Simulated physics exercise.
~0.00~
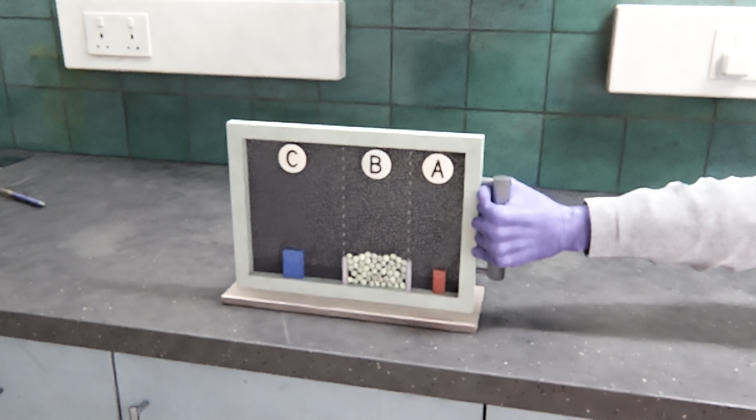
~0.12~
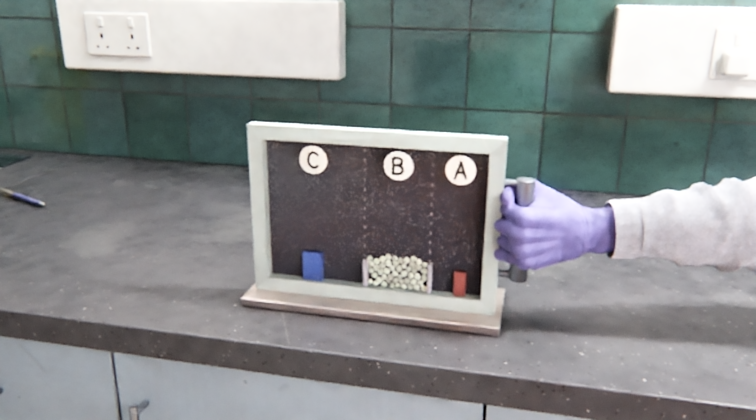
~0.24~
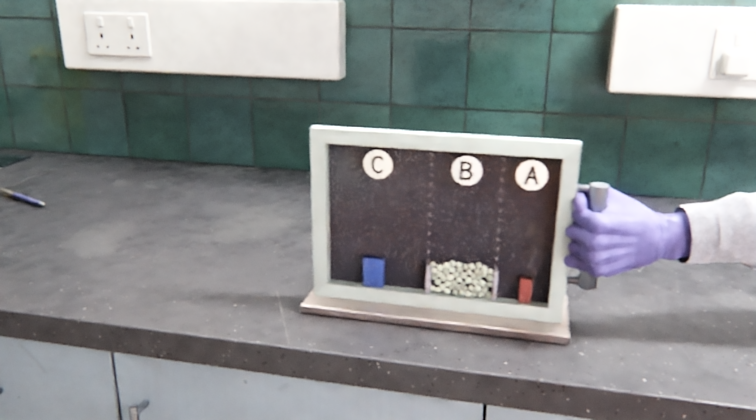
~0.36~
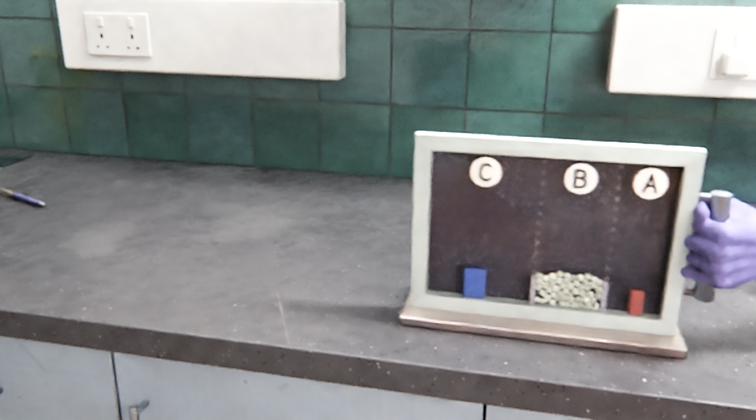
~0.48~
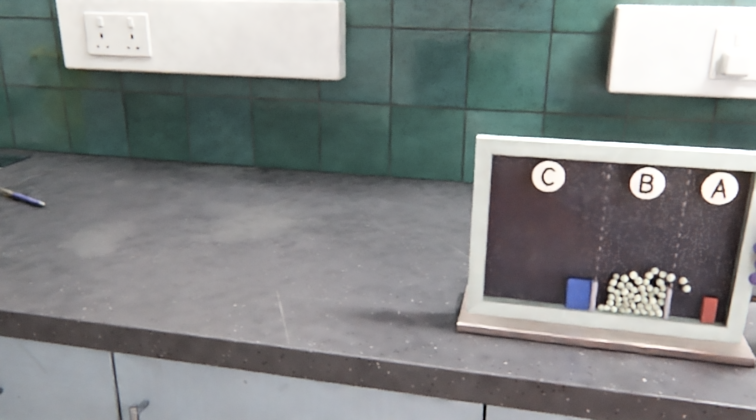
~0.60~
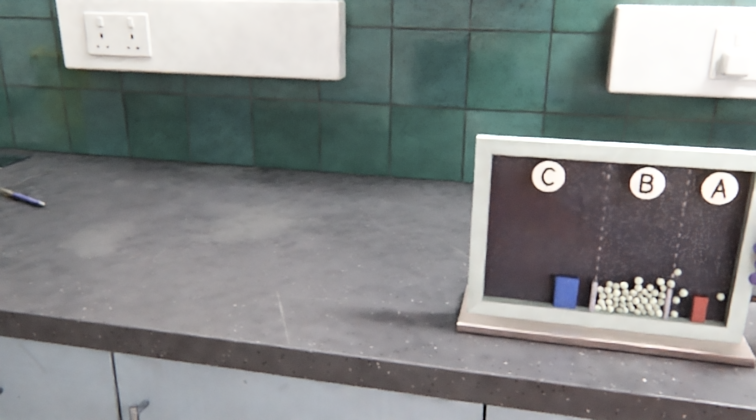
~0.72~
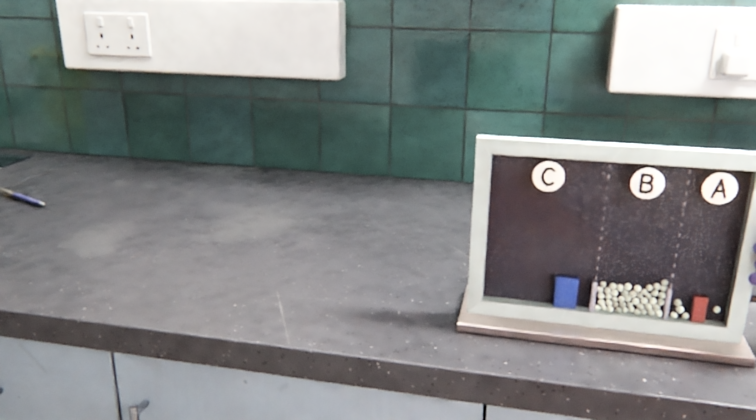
A framed case slides right along the counter and stops, spilling a few beads into strip A.
